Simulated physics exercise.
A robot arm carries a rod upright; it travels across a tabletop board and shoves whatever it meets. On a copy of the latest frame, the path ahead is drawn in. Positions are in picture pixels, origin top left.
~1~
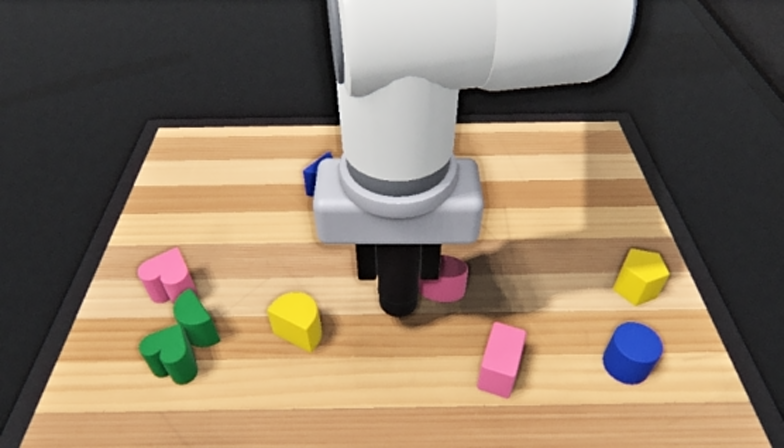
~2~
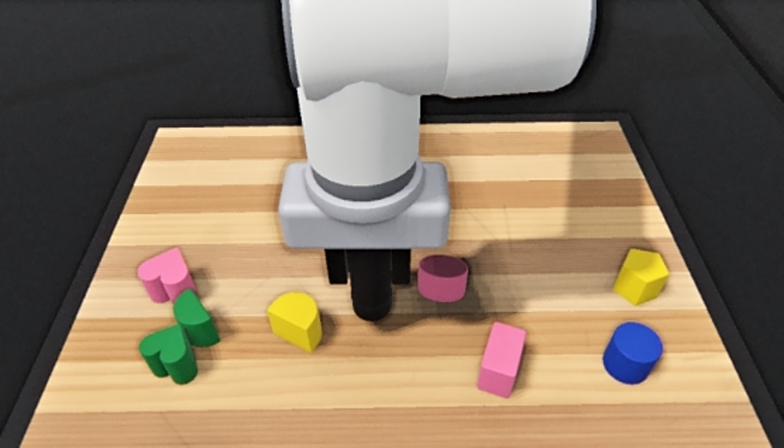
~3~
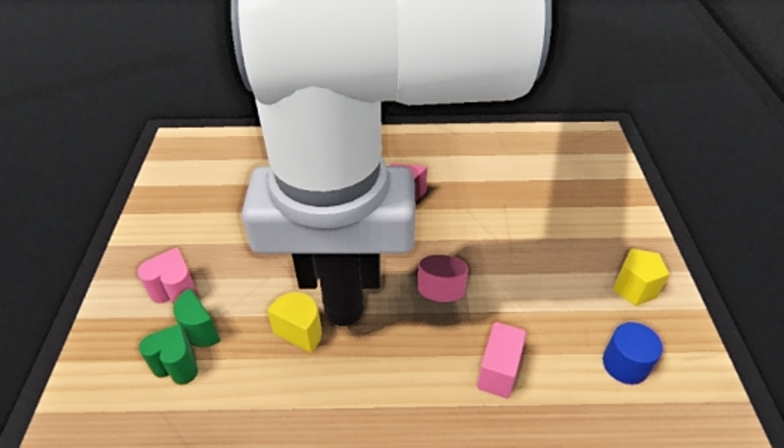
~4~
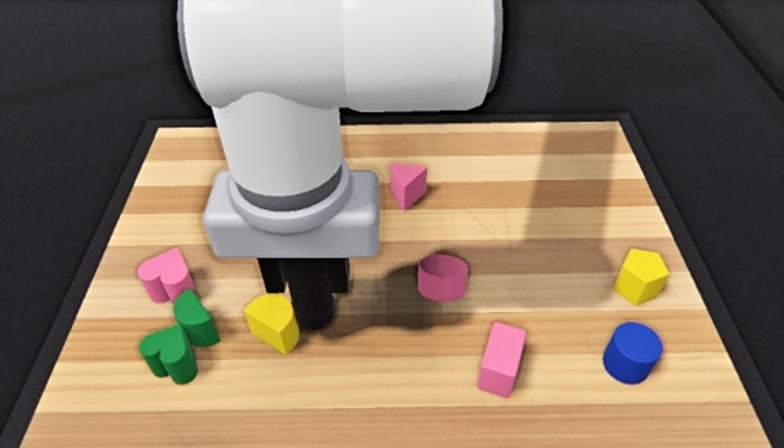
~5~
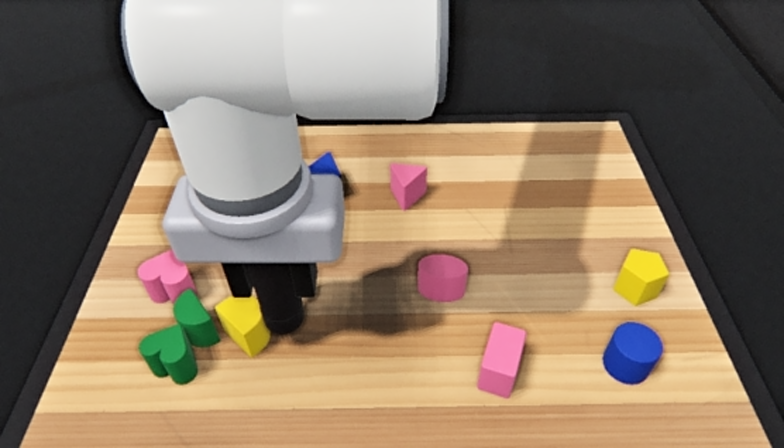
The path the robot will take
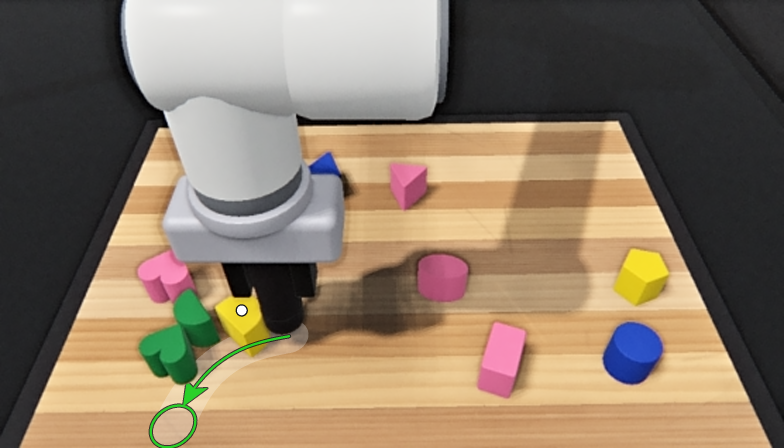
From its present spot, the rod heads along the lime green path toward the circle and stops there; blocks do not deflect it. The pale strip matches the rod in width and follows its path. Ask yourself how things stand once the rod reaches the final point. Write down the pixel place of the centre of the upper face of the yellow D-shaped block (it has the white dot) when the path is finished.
At pixel (192, 312).
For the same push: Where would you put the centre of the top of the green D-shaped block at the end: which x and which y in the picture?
I expect it at (166, 306).
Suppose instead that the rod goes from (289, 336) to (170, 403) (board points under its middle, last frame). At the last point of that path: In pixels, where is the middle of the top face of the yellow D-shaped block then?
Its top middle will sit at (203, 317).
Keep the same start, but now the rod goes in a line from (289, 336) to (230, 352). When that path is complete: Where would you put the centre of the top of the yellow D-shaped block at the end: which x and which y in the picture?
I'd guess (191, 310).
Path on the board, from (289, 336) via (242, 349) and (201, 380), ending at (173, 426); the dot is on the yellow D-shaped block.
What follows on the original path. One third of the way, rod (235, 332); green heart block (156, 346), turned 30° anticlockwise; green D-shaped block (173, 308), turned 35° clockwise; yellow D-shaped block (200, 310), turned 45° clockwise.
Two thirds of the way, rod (191, 364); green heart block (145, 349), turned 20° anticlockwise; green D-shaped block (166, 306), turned 50° clockwise; yellow D-shaped block (192, 312), turned 60° clockwise.
At the end, rod (163, 410); pink heart block in place; green heart block (141, 353); green D-shaped block (166, 306), turned 50° clockwise; yellow D-shaped block (192, 312), turned 60° clockwise.
